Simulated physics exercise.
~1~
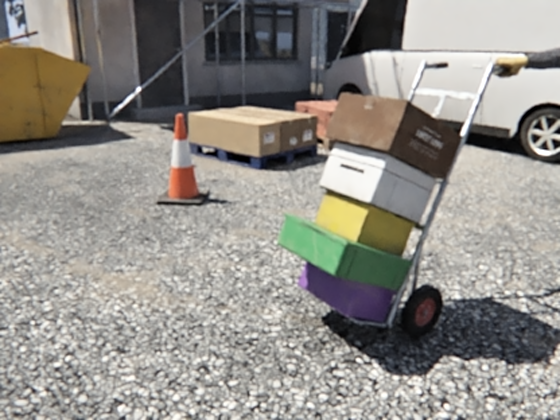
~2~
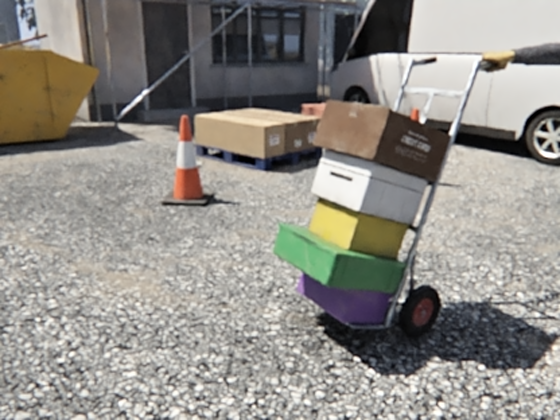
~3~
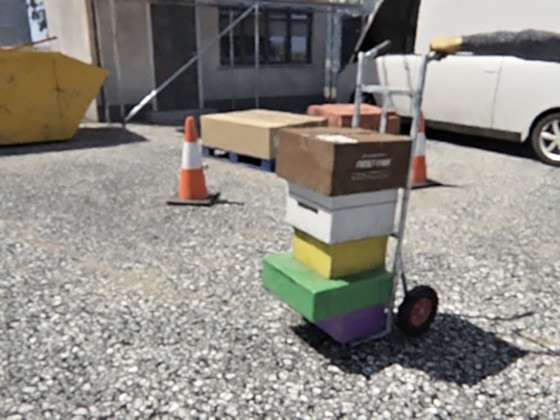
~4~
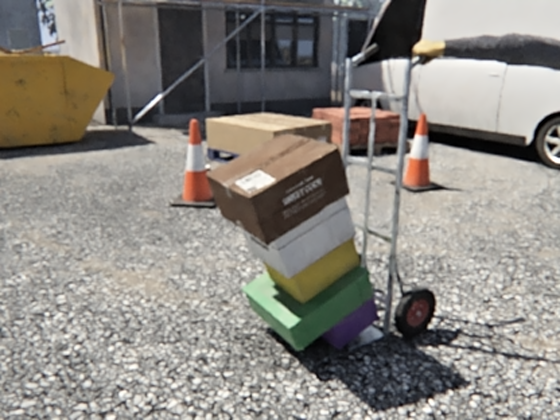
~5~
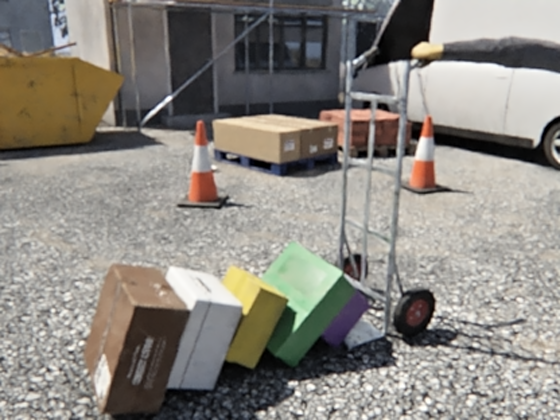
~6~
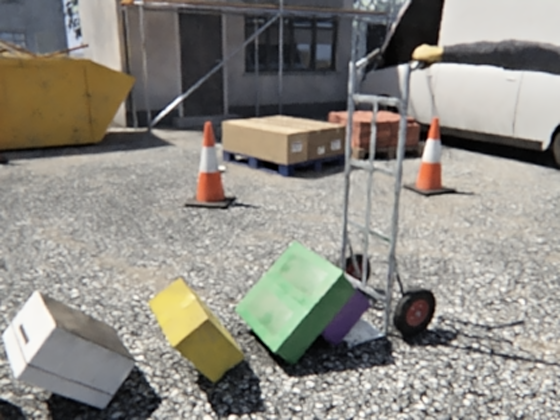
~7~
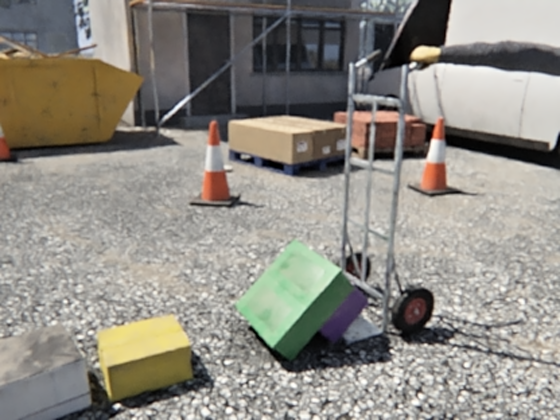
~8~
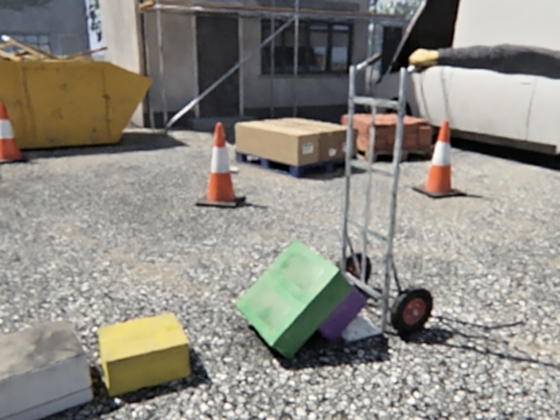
Stacked boxes on a hand truck swinging upright topple left onto gravel, leaving green and purple ones leaning beside it.
